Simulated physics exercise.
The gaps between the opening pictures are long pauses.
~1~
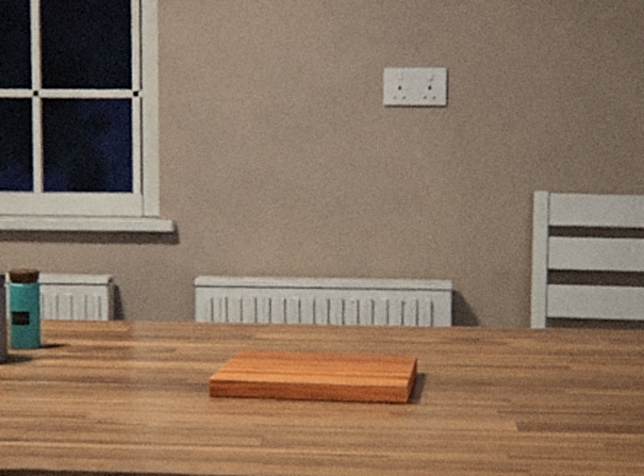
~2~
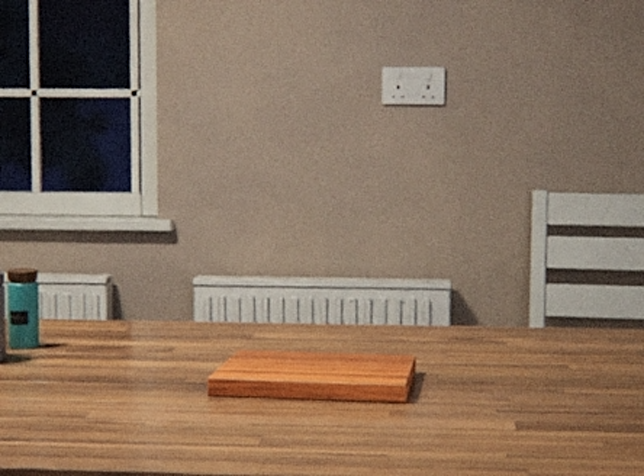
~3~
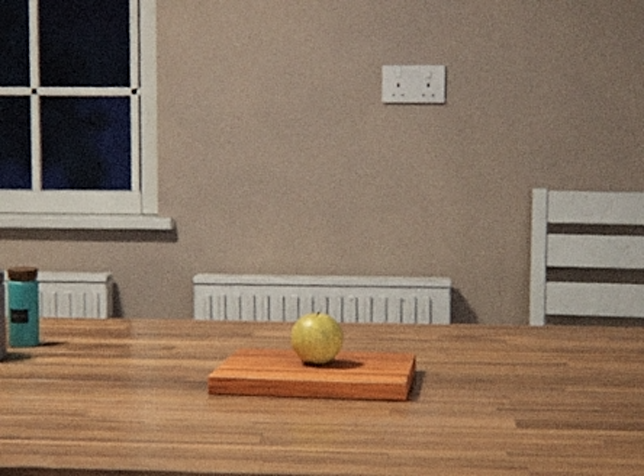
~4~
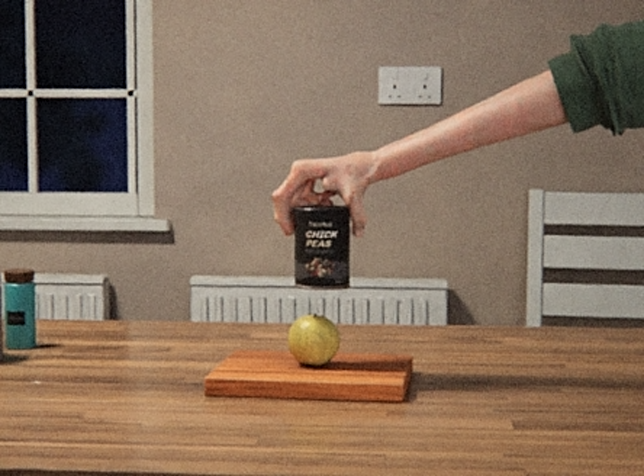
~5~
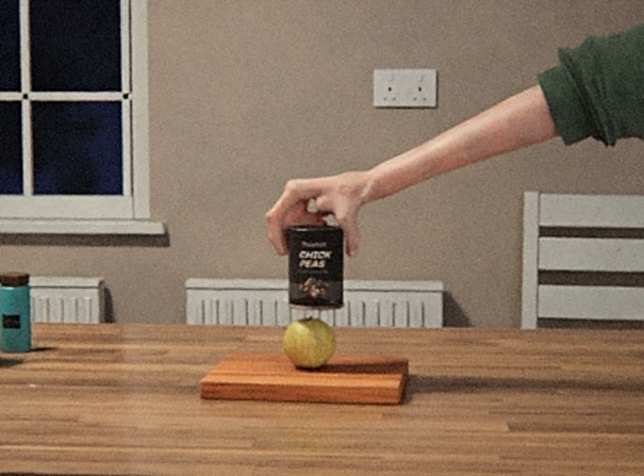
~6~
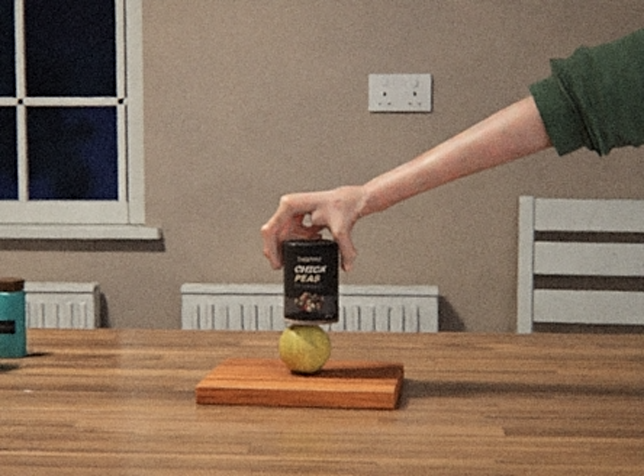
Hand in a green sleeve lowering a black tin of chick peas onto a yellow apple on a wooden board.
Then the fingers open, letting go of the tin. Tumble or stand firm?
In the end the pile is left disturbed.
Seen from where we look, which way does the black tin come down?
Rightward.
Then, 0.50 s later than the last frame, black tin now fallen.
Then, 0.60 s later than the last frame, things are still on the move.
When it is over, fallen, black tin; the other 4 as before. End places, in pixels of the last picture, black tin near (450, 354). The pile comes apart.
